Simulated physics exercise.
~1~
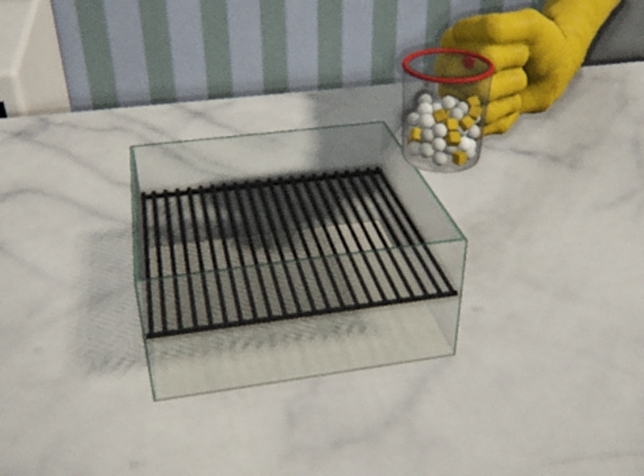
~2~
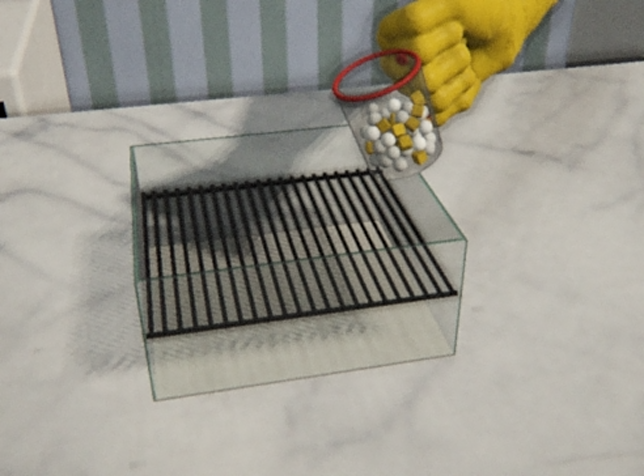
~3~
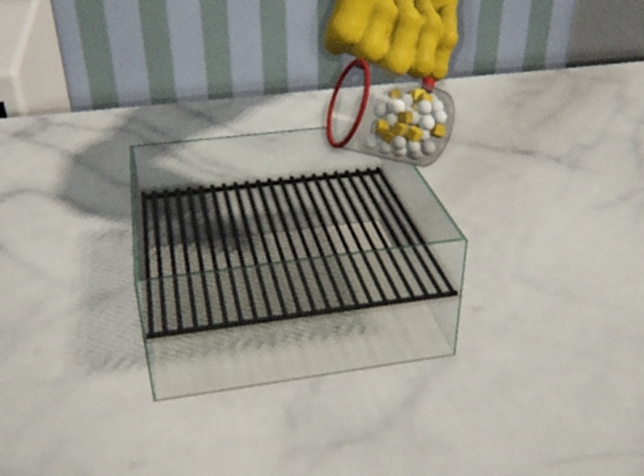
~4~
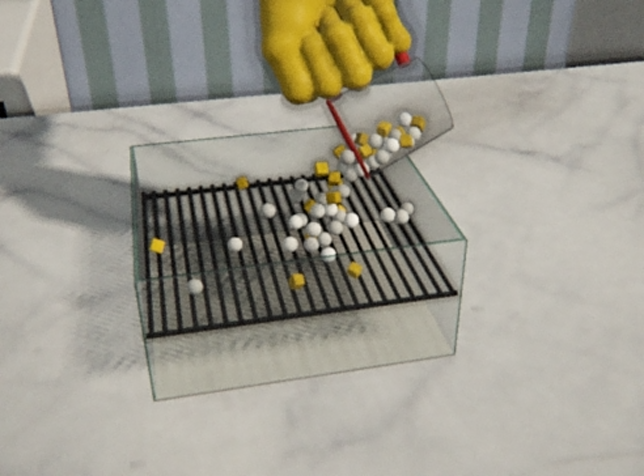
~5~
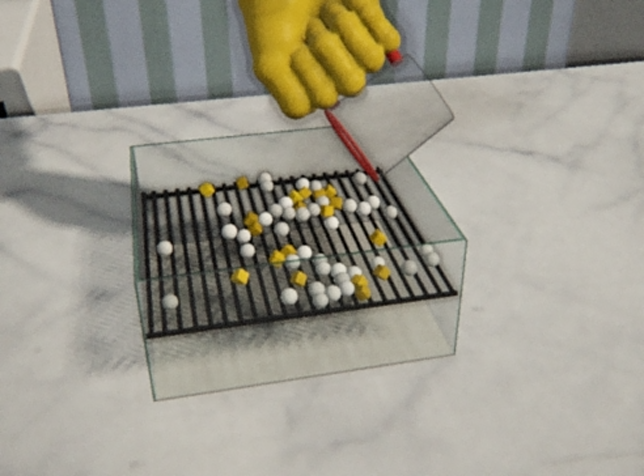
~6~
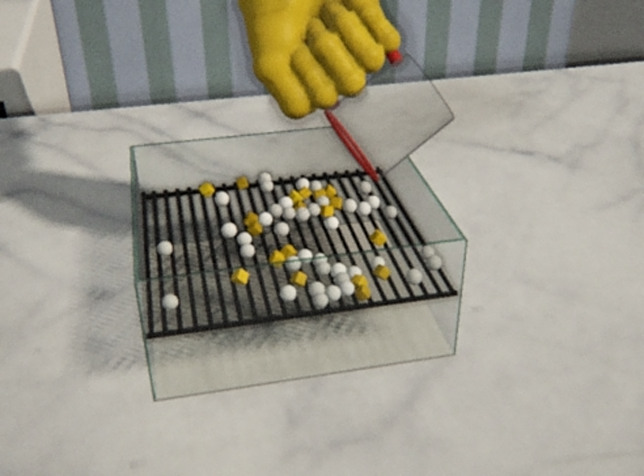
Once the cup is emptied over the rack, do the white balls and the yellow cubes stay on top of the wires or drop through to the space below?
Both the white balls and the yellow cubes stay on top of the wires. None of either colour ends up beneath the rack.
